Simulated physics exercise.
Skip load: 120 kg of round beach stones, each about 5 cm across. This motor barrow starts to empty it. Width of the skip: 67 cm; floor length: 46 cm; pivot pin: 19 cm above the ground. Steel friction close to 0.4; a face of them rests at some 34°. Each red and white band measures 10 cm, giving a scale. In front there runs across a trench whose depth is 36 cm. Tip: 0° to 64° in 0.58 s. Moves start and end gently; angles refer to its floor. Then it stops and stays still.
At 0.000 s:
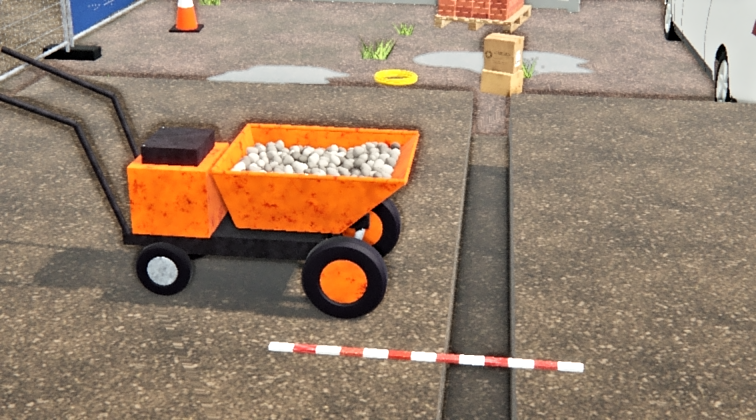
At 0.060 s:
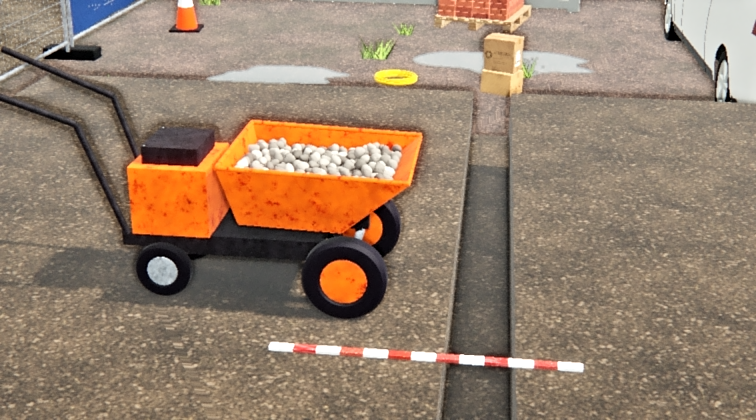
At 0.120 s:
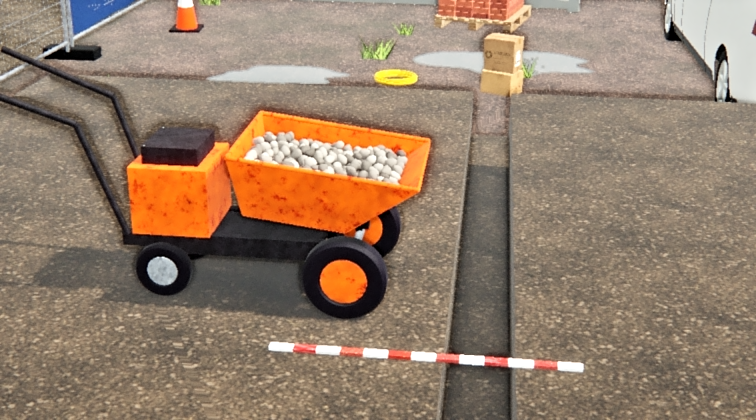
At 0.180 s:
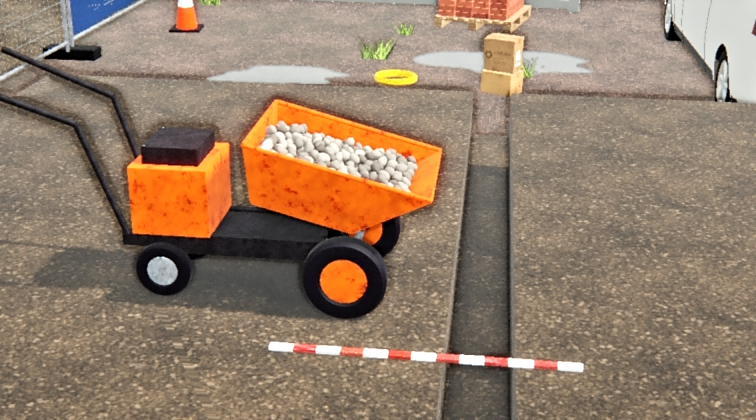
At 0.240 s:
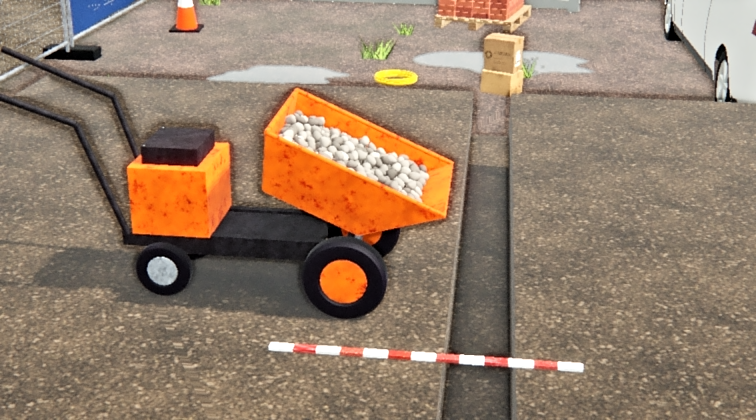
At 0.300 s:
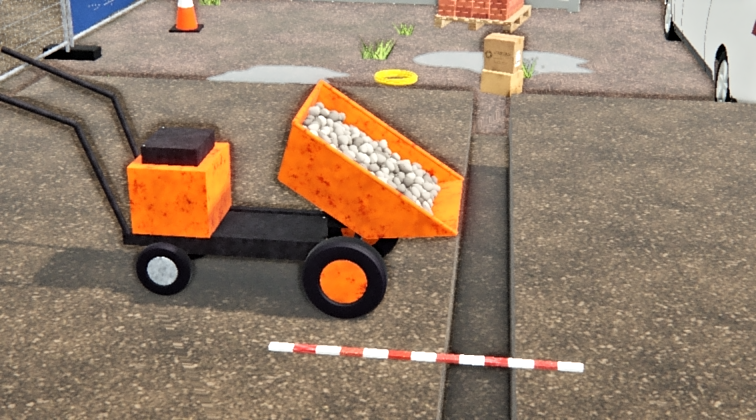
The orange skip on a small motor barrow, loaded with pale rounded stones, started level and tilted steadily forward to the right, its back end rising while its front lip lowered beside a narrow trench.
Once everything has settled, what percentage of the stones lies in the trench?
I would say 47 percent.
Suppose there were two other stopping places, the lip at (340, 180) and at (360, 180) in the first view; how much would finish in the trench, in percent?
First place: Near 80%; second place: Near 90%.
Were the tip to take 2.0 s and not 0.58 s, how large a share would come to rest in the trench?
Probably about 70 in a hundred.
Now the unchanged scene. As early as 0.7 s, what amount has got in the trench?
Around 15 per cent of it.
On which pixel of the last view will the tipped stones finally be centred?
At about pixel (530, 295) in the last view.
After 0.4 s the floor is at 53°; 100 % in the skip; the foremost stones are at (456, 231).
After 0.7 s the floor is at 64°; 78 % in the skip, 17 % in the trench, 5 % past the trench; the foremost stones are at (530, 290).
After 1.0 s the floor is at 64°; 17 % in the skip, 32 % in the trench, 51 % past the trench; the foremost stones are at (690, 303).
After 3.0 s the floor is at 64°; 0 % in the skip, 47 % in the trench, 53 % past the trench; the foremost stones are past the picture's edge.
